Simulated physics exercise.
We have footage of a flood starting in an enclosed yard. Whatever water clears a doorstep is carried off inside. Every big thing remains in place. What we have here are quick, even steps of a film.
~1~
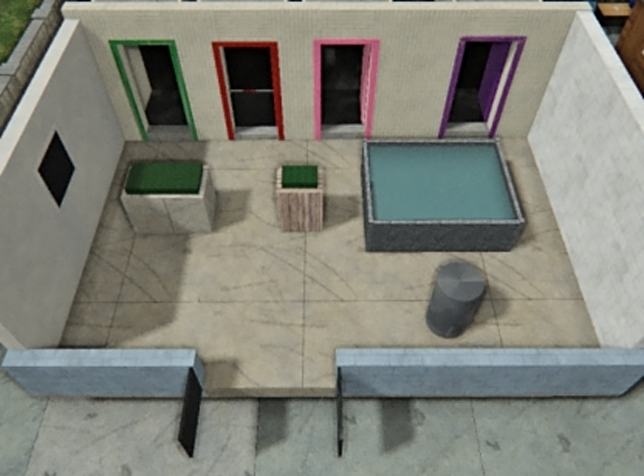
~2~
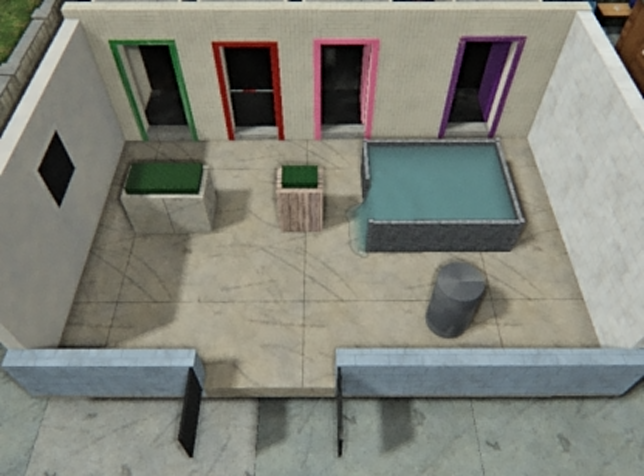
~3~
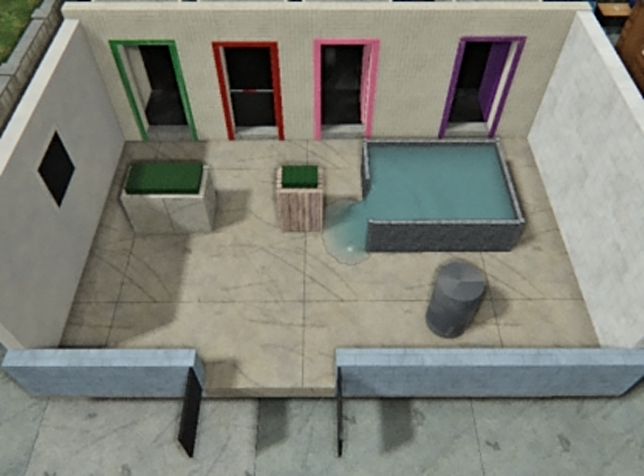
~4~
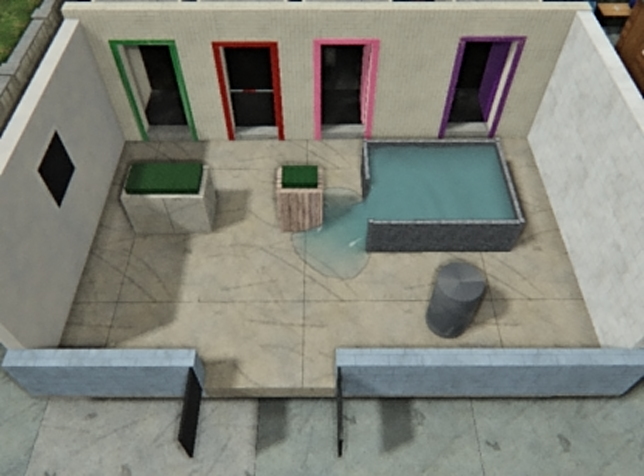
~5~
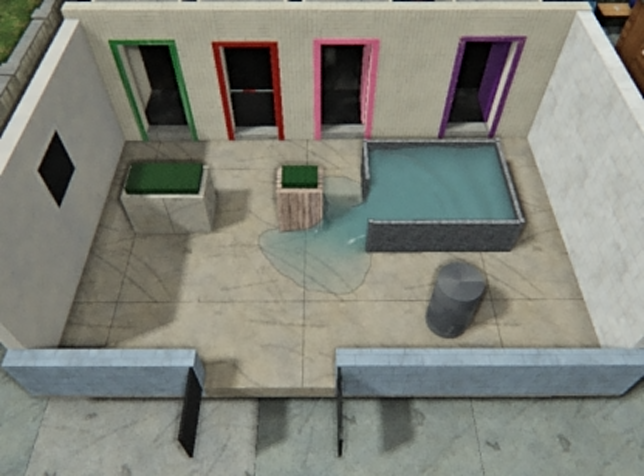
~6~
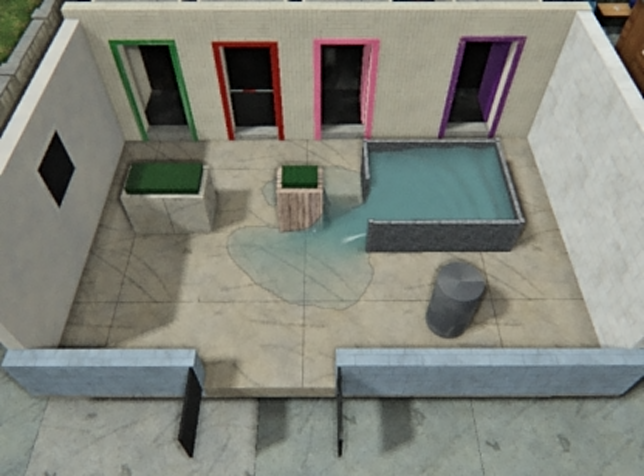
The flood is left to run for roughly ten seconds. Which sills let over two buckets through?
Outcome: The purple door will let in an allowed amount; the red door will let in an allowed amount; the pink door will let in an allowed amount; the green door will let in an allowed amount.
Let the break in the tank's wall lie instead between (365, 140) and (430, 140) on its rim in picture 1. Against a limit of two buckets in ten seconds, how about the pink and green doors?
Pink door: Crosses the line; green door: Falls short.
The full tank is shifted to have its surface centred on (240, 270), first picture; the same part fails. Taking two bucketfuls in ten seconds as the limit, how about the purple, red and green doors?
My call is that the purple one doesn't reach the threshold, the red one doesn't reach the threshold and the green one surpasses the threshold.
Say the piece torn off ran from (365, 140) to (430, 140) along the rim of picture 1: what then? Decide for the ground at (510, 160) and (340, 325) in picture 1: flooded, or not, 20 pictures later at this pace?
Order as given: Inundated, then unwetted.
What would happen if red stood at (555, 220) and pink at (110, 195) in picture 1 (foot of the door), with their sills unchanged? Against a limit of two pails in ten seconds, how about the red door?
Checking it, I find the red door escapes flooding.
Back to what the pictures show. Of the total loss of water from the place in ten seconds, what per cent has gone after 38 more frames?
Roughly 65 percent.
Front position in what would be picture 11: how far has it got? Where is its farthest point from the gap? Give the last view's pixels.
The farthest point of the front sits at (110, 290).
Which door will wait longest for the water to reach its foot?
I'd go with the purple one.
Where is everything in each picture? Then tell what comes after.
The first frame shows the open tank at (437, 182) is whole and still.
In the second frame, the front is at (356, 207), out from the gap at (369, 220).
In the third frame, water pours out at (369, 221) and has run to (323, 218).
In the fourth frame, the front is at (299, 247), out from the gap at (369, 221).
In the fifth frame, the front is at (264, 245), out from the gap at (369, 221).
In the sixth frame, the front is at (233, 245), out from the gap at (369, 221).
A moment on, water covers 30 % of the floor; the purple door not reached, the red door wet at the sill, nothing in, the pink door not reached, the green door not reached.
Next, water covers 50 % of the floor; the purple door not reached, the red door wet at the sill, nothing in, the pink door wet at the sill, nothing in, the green door wet at the sill, nothing in.
Then, water covers 60 % of the floor; the purple door wet at the sill, nothing in, the red door wet at the sill, nothing in, the pink door under two buckets in, the green door wet at the sill, nothing in.
Later, water covers 70 % of the floor; the purple door wet at the sill, nothing in, the red door wet at the sill, nothing in, the pink door under two buckets in, the green door wet at the sill, nothing in.
In the end, water covers 75 % of the floor; the purple door wet at the sill, nothing in, the red door wet at the sill, nothing in, the pink door under two buckets in, the green door wet at the sill, nothing in.
